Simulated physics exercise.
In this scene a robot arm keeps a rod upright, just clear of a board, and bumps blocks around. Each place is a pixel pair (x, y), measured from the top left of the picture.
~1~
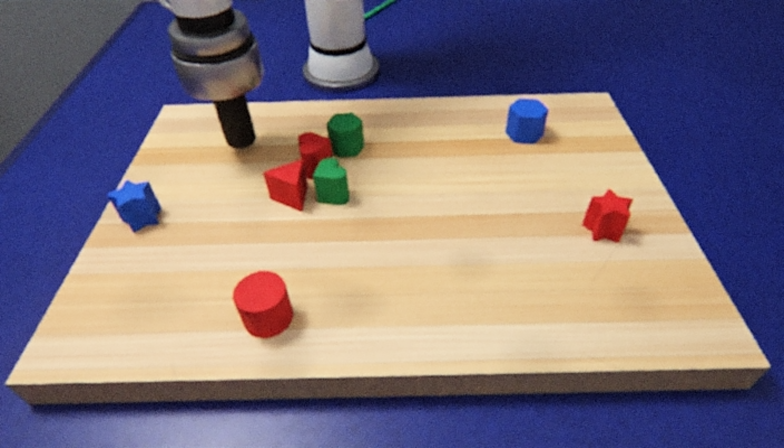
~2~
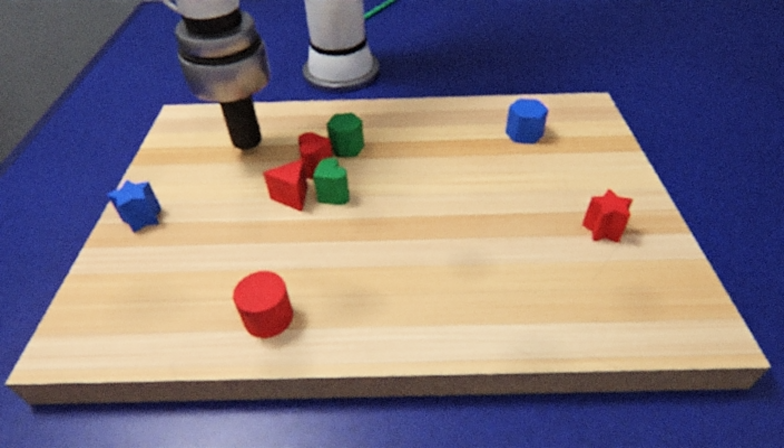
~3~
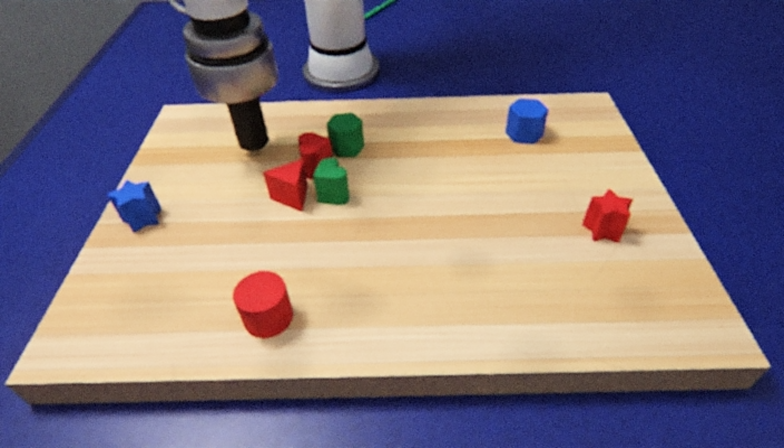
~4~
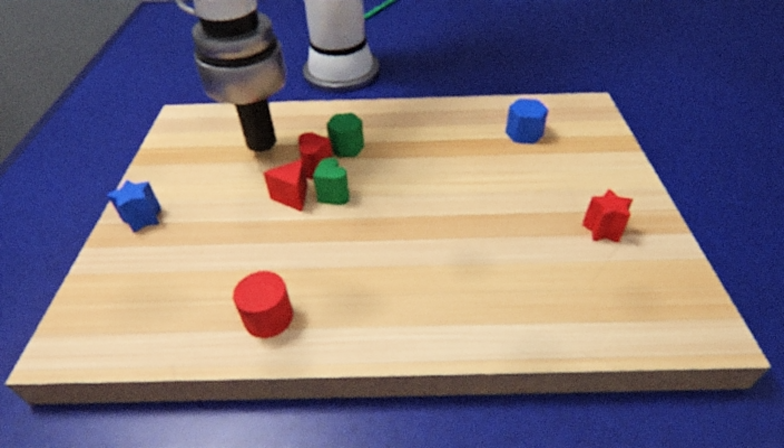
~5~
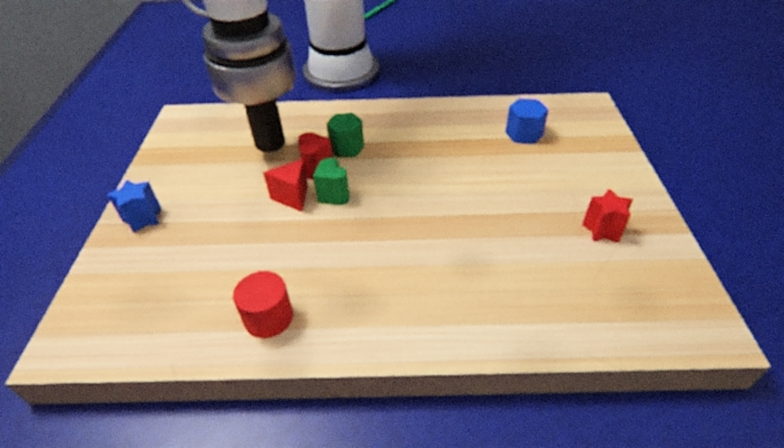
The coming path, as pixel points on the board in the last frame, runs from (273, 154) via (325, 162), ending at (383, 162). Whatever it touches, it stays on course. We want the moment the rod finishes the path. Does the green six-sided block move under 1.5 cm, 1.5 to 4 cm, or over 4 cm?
Between 1.5 and 4 cm.
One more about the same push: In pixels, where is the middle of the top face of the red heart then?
I'd guess (352, 154).
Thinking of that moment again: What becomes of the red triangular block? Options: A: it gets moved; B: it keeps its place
(B)
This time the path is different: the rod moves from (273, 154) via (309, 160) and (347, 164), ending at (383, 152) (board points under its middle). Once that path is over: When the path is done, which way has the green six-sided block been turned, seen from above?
Seen from above, its turn is counter-clockwise.
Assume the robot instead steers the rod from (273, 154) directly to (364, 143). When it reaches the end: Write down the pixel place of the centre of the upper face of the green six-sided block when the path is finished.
The spot you're after is about (392, 121) in the image.
The first path, step by step. One third of the way, rod at (306, 151); red heart at (324, 146), turned 30° clockwise.
Two thirds of the way, rod at (343, 153); red heart at (347, 153), turned 85° clockwise; green heart at (331, 170); green six-sided block at (355, 119), turned 40° anticlockwise.
At the end, rod at (382, 152); red triangular block still; red heart at (352, 154), turned 105° clockwise; green heart at (331, 170); green six-sided block at (358, 117), turned 50° anticlockwise.
